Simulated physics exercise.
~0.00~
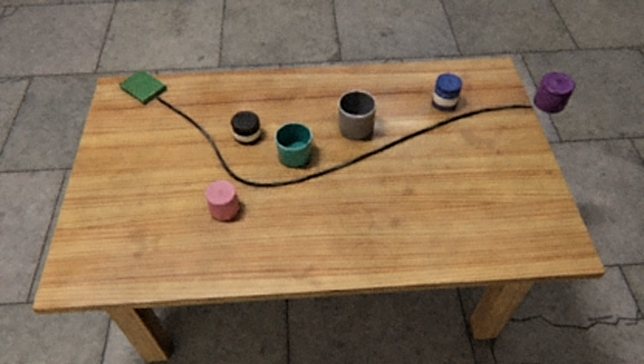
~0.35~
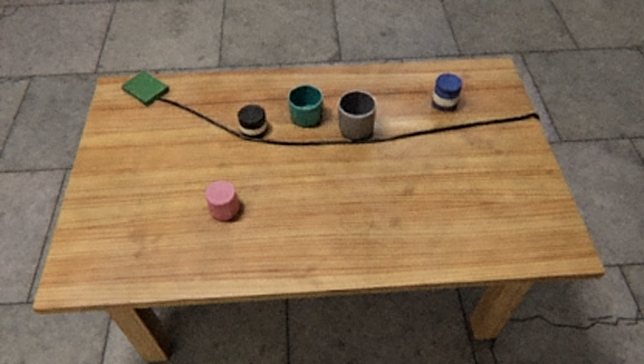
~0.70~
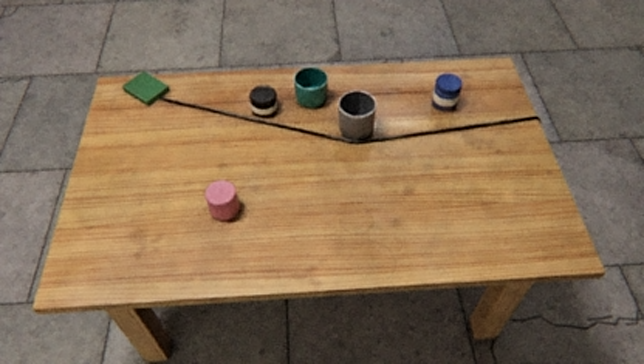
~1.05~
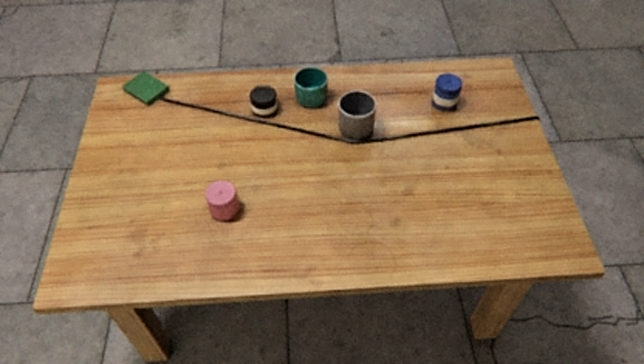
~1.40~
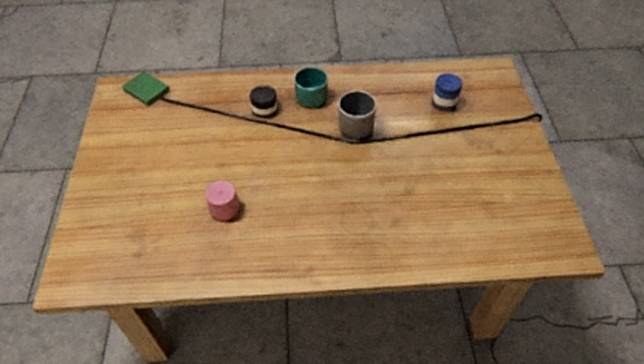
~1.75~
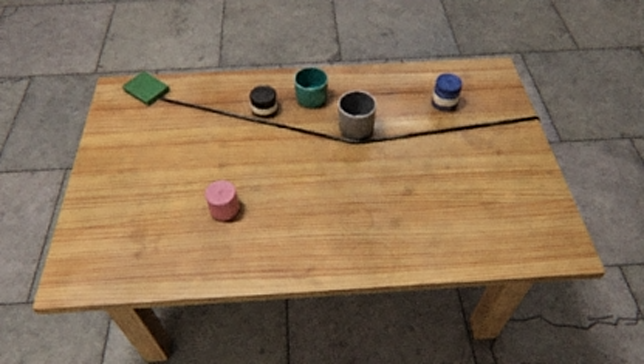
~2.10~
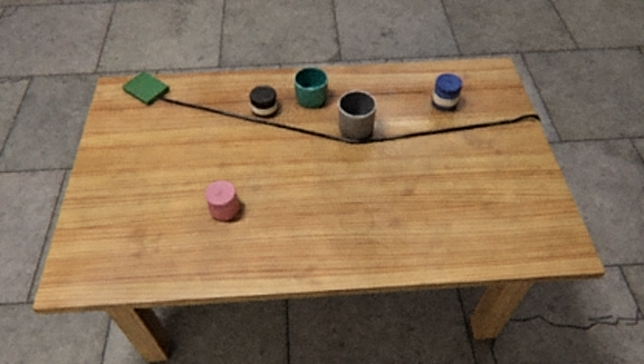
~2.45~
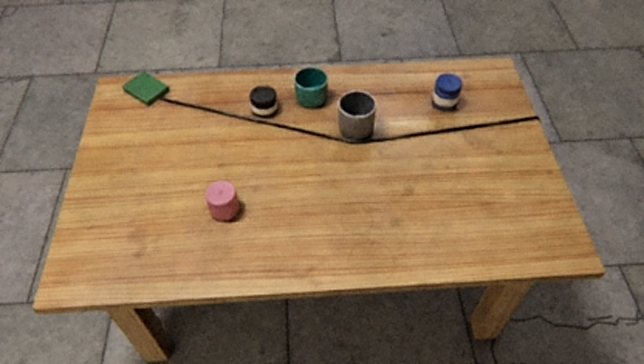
A purple cylinder hangs just past the right edge of a wooden table, tied by a thin black cable to a flat green block at the back left, all seen from above at an angle over grey paving. Between them stand a black tin, a teal mug, a grey mug and a blue tin, with a pink tub nearer the front. The purple piece drops out of sight, pulling the curved cable tight. The cable sweeps the teal mug and black tin backward, the tin also sliding right. It ends bent around the unmoved grey mug, and everything stays still.
